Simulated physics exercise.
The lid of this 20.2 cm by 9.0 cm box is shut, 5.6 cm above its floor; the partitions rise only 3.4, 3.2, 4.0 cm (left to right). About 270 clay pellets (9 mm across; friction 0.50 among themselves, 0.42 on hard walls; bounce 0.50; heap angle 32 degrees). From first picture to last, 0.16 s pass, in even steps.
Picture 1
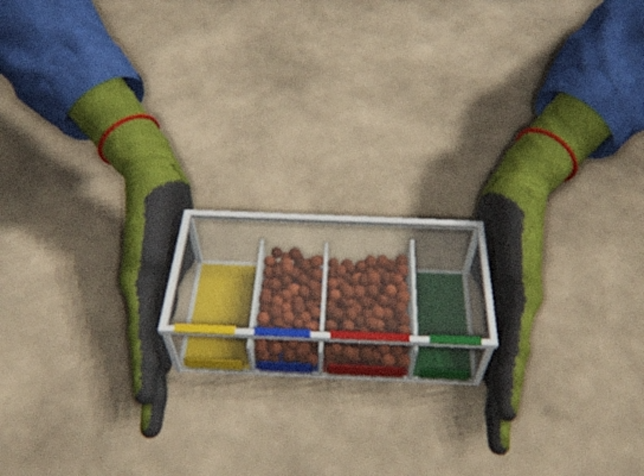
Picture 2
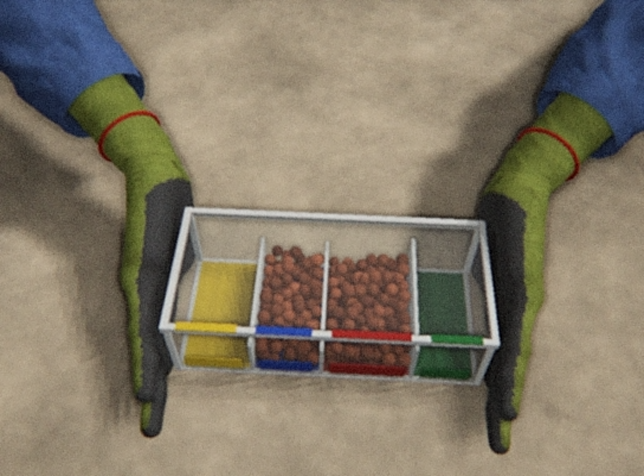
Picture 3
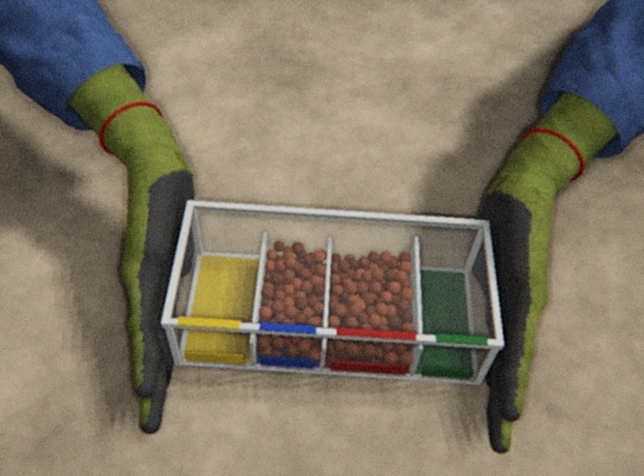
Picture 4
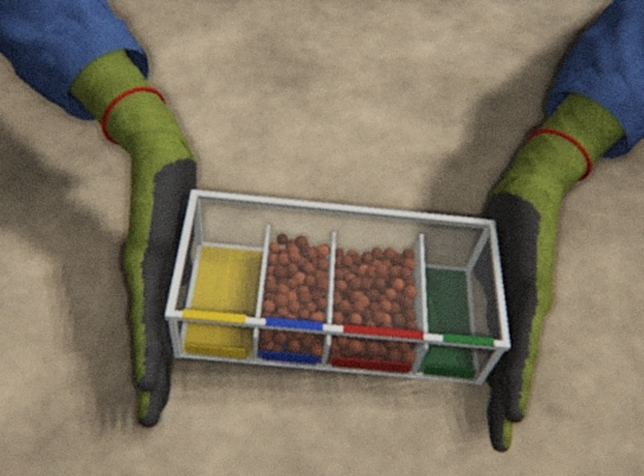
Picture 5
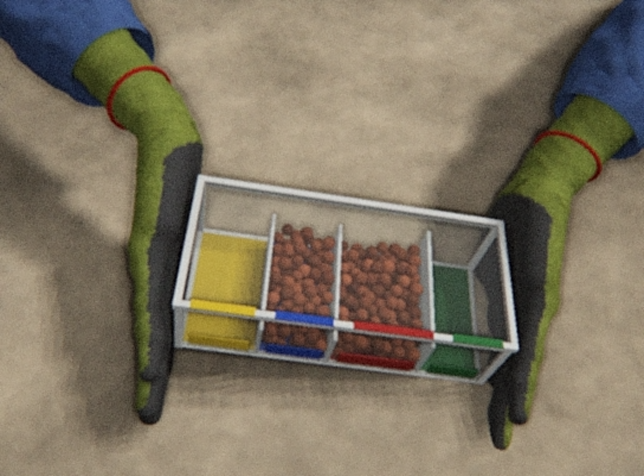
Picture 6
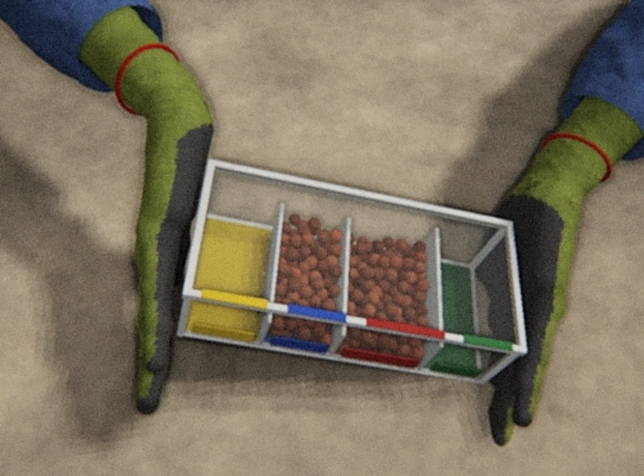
In the video, two green-gloved hands hold a clear, white-edged box with reddish-brown balls in its blue and red middle compartments, then gradually tilt it, raising the left side while the balls stay in their compartments.
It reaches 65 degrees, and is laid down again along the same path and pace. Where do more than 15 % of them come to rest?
Red: Yes, blue: Yes, green: No, yellow: No.
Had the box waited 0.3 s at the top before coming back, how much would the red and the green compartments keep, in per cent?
Red 55; green 5.
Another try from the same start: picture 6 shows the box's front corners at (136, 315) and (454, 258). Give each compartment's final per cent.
Red 40, blue 45, green 0, yellow 20.
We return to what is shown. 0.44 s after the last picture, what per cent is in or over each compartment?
Red 60, blue 40, green 0, yellow 0.
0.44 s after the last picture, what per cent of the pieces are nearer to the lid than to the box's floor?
Roughly 20 per cent.
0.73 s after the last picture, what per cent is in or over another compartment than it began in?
About 10 per cent.
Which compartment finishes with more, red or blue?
The red compartment.
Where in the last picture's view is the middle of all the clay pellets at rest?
Near (368, 318).
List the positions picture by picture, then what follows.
In the first frame, box tilt 0 degrees, front corners at (167, 327) and (490, 341); red 60 %, blue 40 %.
In the second frame, box tilt 1 degrees, front corners at (168, 325) and (492, 341).
In the third frame, box tilt 3 degrees, front corners at (170, 320) and (496, 341).
In the fourth frame, box tilt 6 degrees, front corners at (174, 312) and (502, 343), lowest corner right front.
In the fifth frame, box tilt 10 degrees, front corners at (181, 302) and (510, 345), lowest corner right front.
In the sixth frame, box tilt 15 degrees, front corners at (191, 291) and (519, 347), lowest corner right front; red 60 %, blue 40 %.
Then, 0.44 s after the last picture, tilt 64 degrees; red 60 %, blue 40 %.
Then, 0.73 s after the last picture, tilt 26 degrees; red 60 %, blue 35 %, green 5 %.
Then, 1.12 s after the last picture, tilt 0 degrees; red 60 %, blue 35 %, green 5 %.
In the end, red 60 %, blue 35 %, green 5 %, yellow 0 %.
